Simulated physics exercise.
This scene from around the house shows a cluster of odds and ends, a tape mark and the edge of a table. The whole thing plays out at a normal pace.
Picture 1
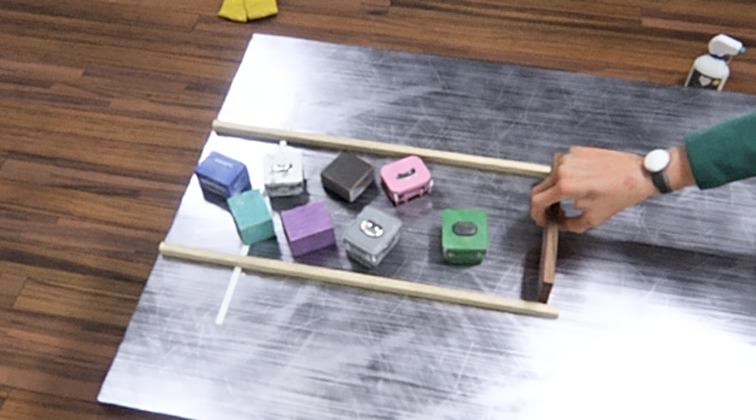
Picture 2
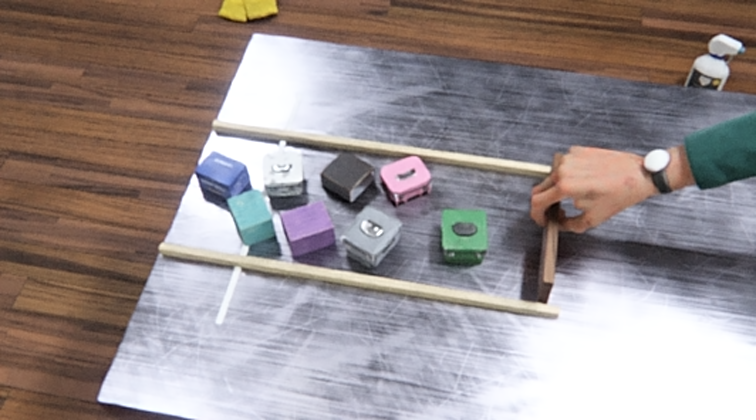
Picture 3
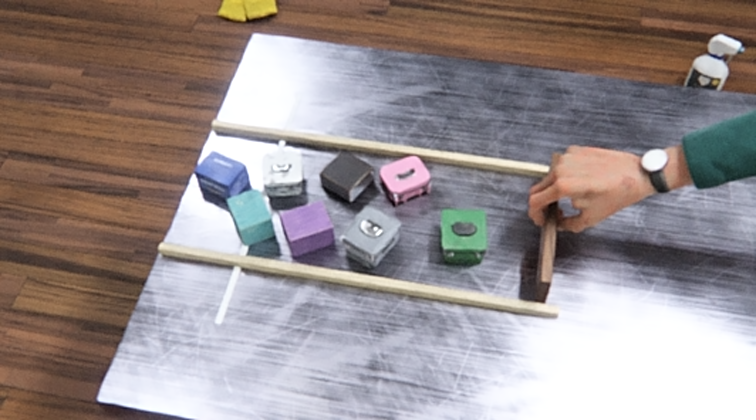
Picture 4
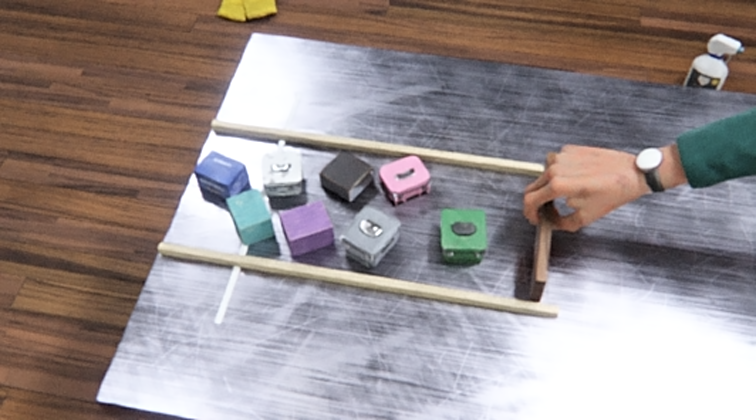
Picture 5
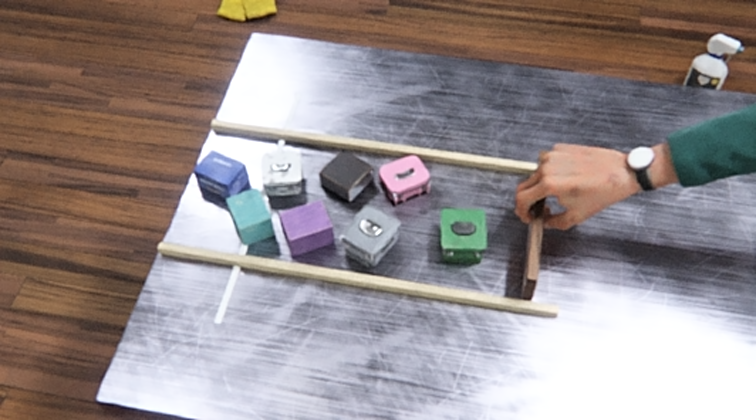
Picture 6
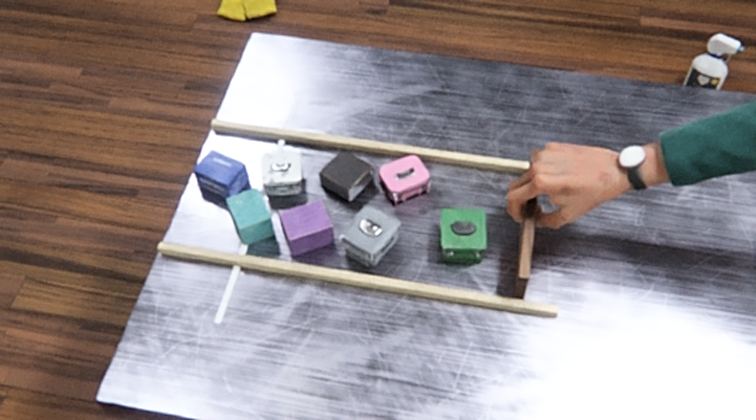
Hand sliding a small wooden board slightly left between two wooden strips toward a cluster of colourful blocks that stay still.
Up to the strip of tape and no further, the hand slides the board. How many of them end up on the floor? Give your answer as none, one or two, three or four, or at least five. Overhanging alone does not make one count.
The count is three or four.
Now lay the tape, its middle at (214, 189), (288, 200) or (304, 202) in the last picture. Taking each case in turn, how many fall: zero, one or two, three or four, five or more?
Tape by tape, the falls would be: Five or more, then one or two, then one to two.
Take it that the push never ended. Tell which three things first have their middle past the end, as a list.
Listed earliest first, they are the turquoise block, then the blue box, then the purple block.
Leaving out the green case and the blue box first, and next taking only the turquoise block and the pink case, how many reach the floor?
Result, first then second: 2, 2.
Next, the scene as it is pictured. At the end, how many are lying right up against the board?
That comes to 2.
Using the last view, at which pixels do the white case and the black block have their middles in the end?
The white case stops around (203, 178); the black block around (220, 146).
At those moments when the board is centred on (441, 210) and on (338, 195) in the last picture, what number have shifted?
At the first spot 2, then 8.
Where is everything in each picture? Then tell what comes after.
The first frame shows blue box (223, 175); turquoise block (252, 217); white case (284, 174); board (551, 227); tape (264, 197).
The second frame shows turquoise block (252, 218); pink case (405, 181).
The third frame shows white case (283, 175); purple block (307, 229).
The fourth frame shows blue box (222, 175); black block (347, 175).
The fifth frame shows turquoise block (251, 217); green case (463, 236).
The sixth frame shows blue box (221, 174); turquoise block (251, 217); white case (283, 174); board (528, 223); tape (262, 196).
Soon after, none off yet; blue box at rest near (221, 174); turquoise block at rest near (251, 217); white case at rest near (283, 174).
Then, none off yet; blue box moving near (213, 177); turquoise block moved about its own width near (188, 212); white case moved a little near (261, 173).
At rest, the number that fall off is three or four; fallen, purple block, turquoise block and blue box.
